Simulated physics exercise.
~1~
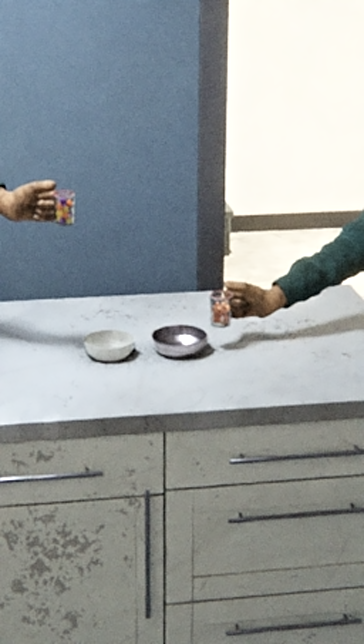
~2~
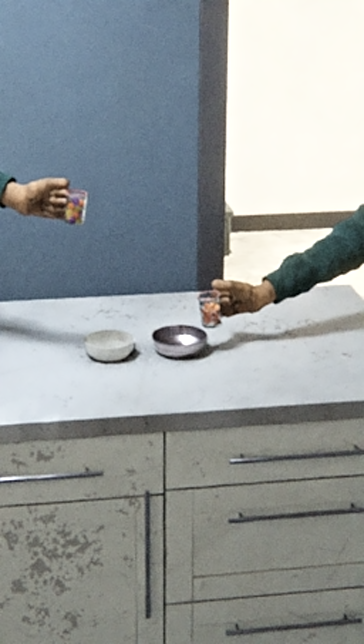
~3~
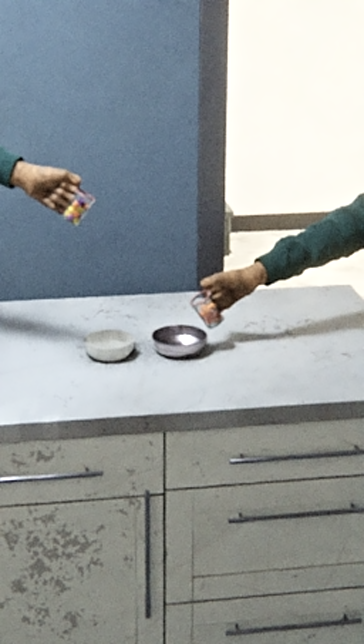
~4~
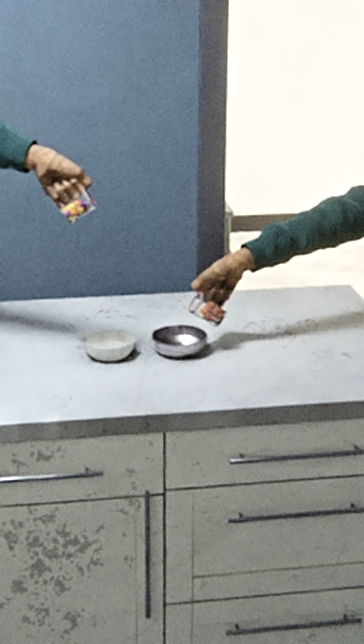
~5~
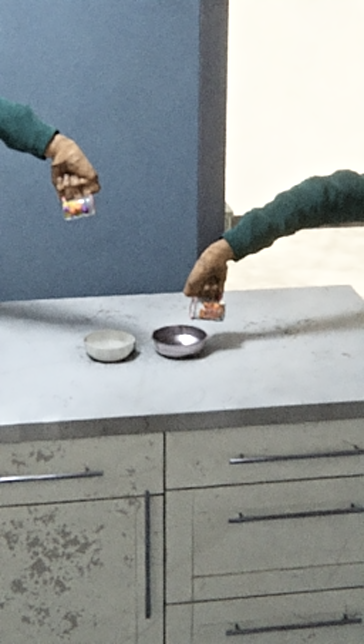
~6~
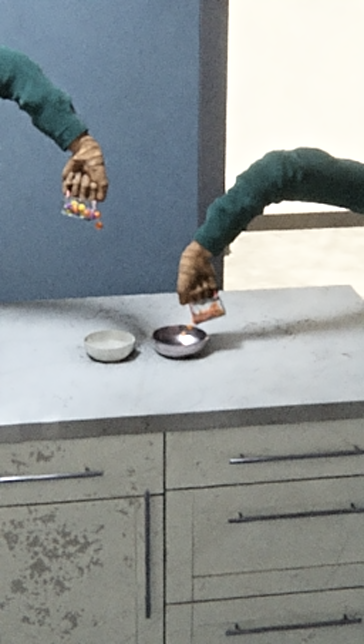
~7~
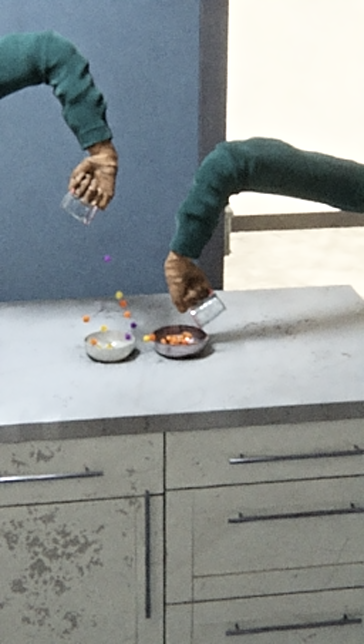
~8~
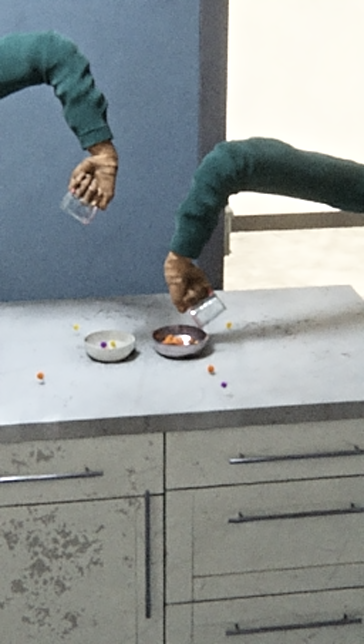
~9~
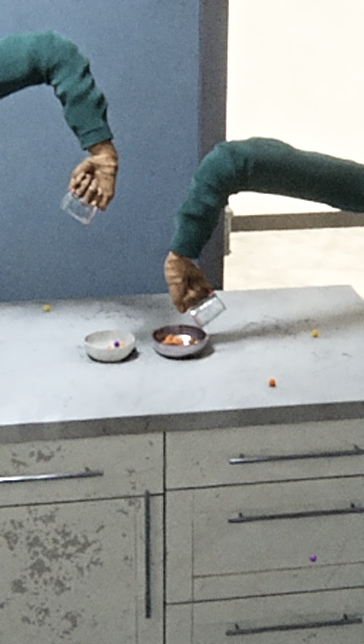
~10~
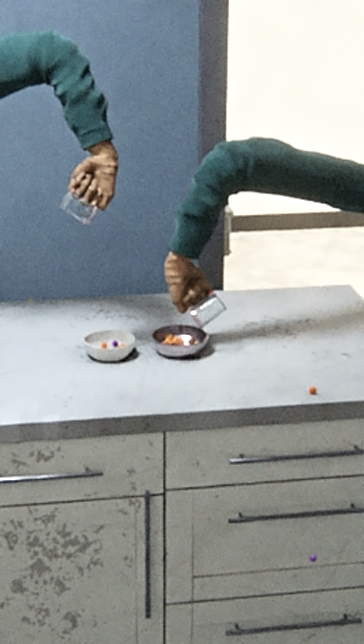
Two hands in dark green sleeves hold small clear cups of colourful little pieces above a pale, worn counter, seen from the front and slightly above. A whitish dish sits on the left and a dark metallic one on the right, before a blue panel and a bright opening. The hands move inward and tip the cups, the left held much higher. The right cup's orange pieces drop neatly into the dark dish and stay there. The left cup's mixed pieces fall far, bounce and scatter across the counter, some going over its edge, leaving only some in the pale dish.
